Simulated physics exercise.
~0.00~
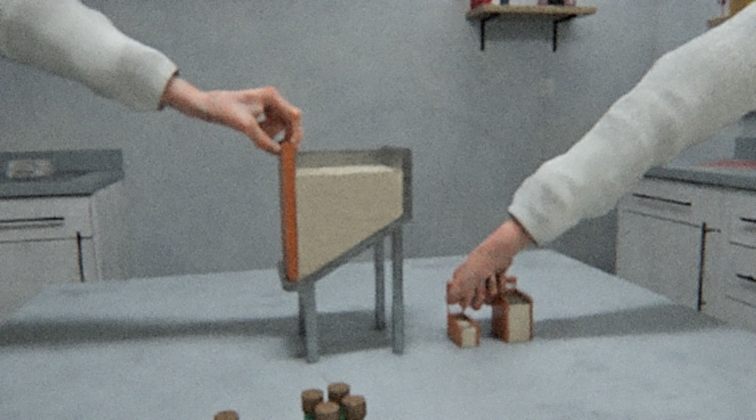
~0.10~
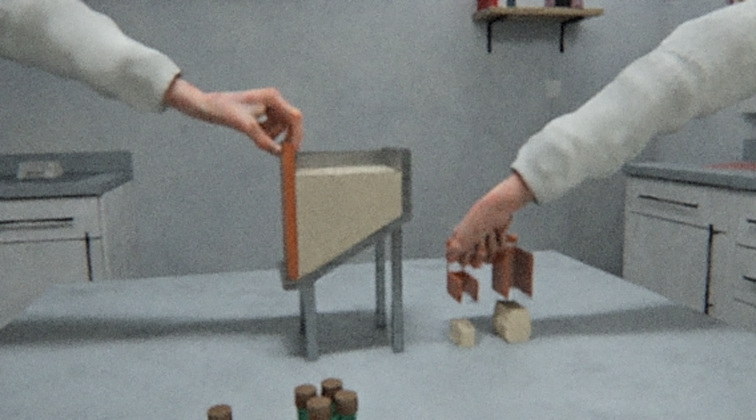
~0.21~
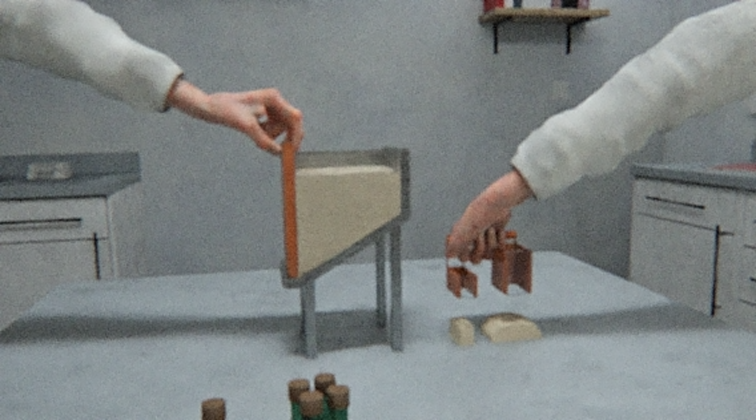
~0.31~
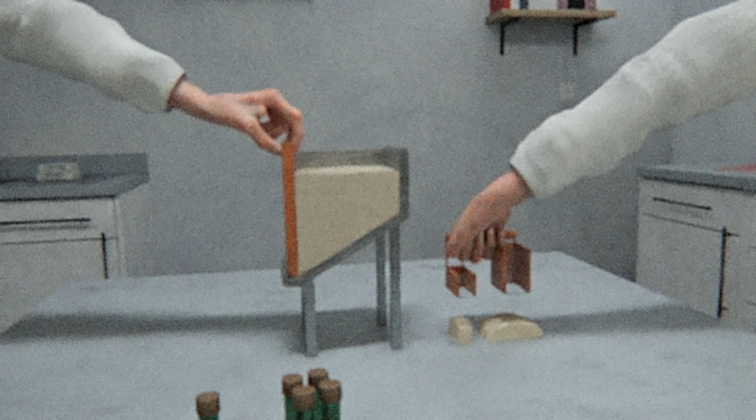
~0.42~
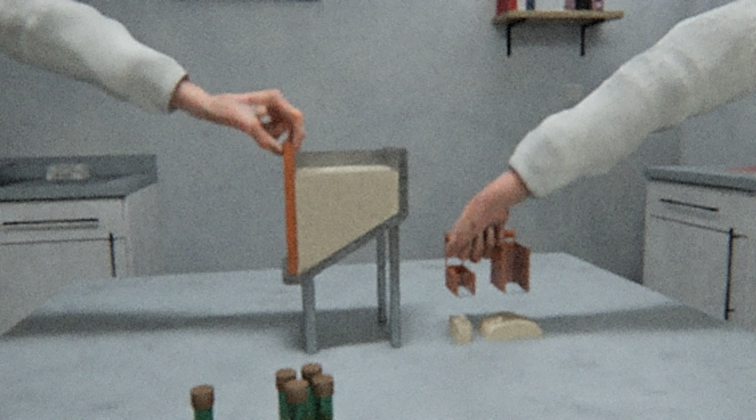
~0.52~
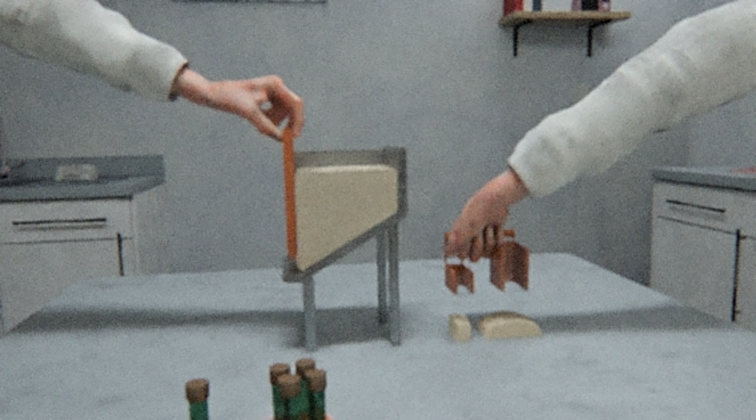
Kitchen tabletop, right hand lifting casings off two pale blocks, the larger slumping, then left hand slightly raising a bin's orange hatch.
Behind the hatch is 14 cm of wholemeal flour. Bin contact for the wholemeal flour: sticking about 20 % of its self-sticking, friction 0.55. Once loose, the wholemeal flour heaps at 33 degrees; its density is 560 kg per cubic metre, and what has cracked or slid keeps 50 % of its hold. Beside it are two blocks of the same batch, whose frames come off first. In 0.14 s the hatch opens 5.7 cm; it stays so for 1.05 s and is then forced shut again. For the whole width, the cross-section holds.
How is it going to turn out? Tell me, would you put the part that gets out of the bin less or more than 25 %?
I would say more.
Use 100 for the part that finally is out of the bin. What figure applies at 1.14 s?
Value noted: About 40 per cent.
After 0.81 s, the hatch is 5.7 cm open and 6 % is out.
After 1.14 s, the hatch is 5.7 cm open and 20 % is out.
After 1.47 s, the hatch is 5.7 cm open and 35 % is out.
After 1.81 s, the hatch is 1.3 cm open and 52 % is out.
After 2.05 s, the hatch is shut and 53 % is out.
